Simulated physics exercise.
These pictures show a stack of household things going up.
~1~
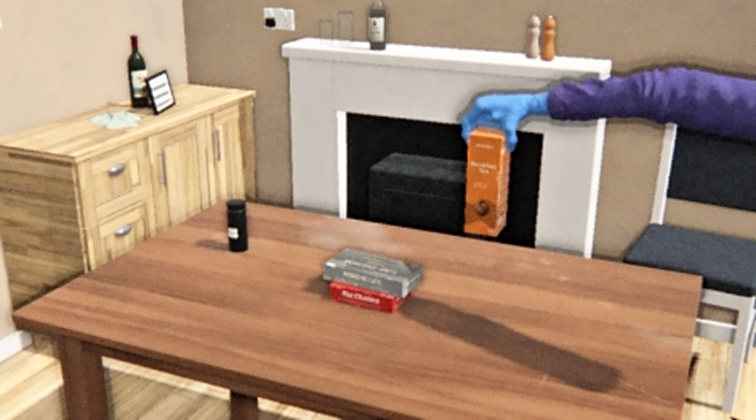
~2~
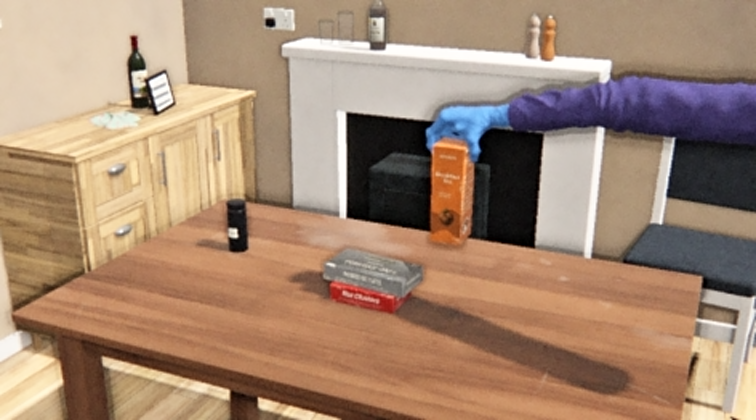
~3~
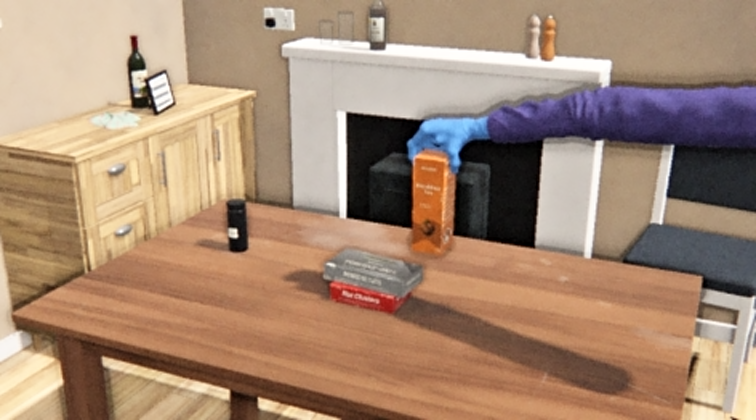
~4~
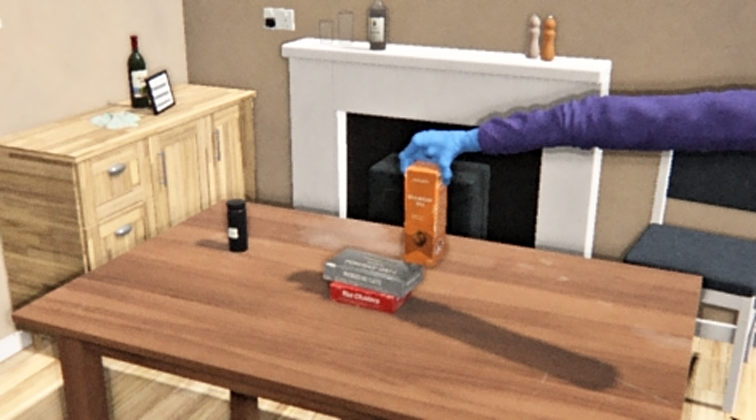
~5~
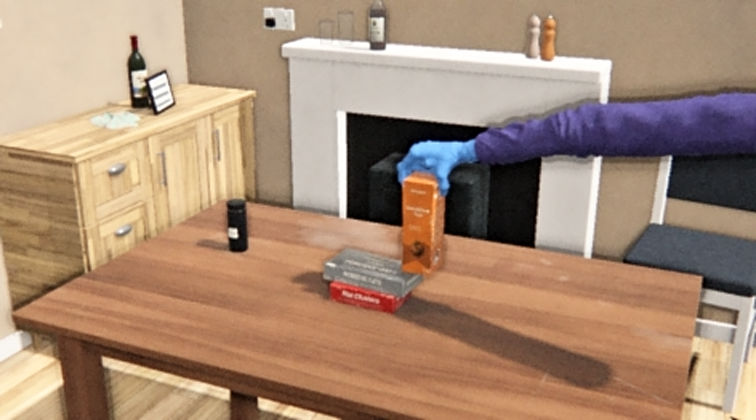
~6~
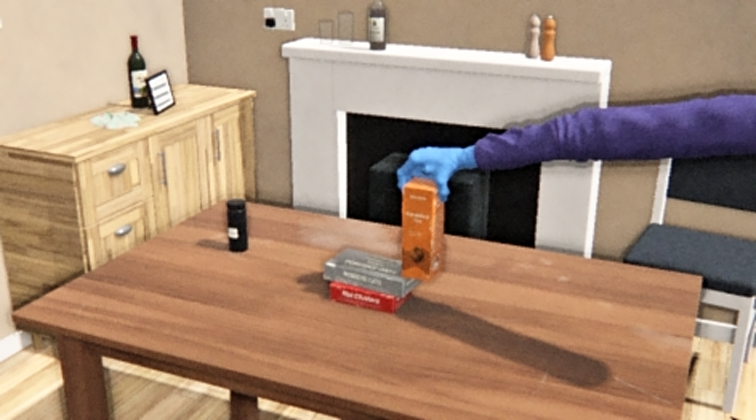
A blue-gloved hand lowers an orange carton leftward over a wooden table, bringing it down just behind a grey packet stacked on a red one, and keeps hold of its top while a black shaker stands at the left.
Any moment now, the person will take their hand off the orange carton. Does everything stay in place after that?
No, the pile will not survive intact.
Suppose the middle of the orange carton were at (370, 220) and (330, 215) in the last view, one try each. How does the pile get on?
Try one: It stands firm; try two: It topples.
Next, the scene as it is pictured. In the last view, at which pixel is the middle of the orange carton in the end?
Near (473, 305).
Then, 0.40 s after the last picture, orange carton now fallen.
Then, 0.50 s after the last picture, things are still on the move.
At rest, fallen, orange carton; the other 3 in place. Seen from the same camera at the end, orange carton near (473, 305). The pile gives way.
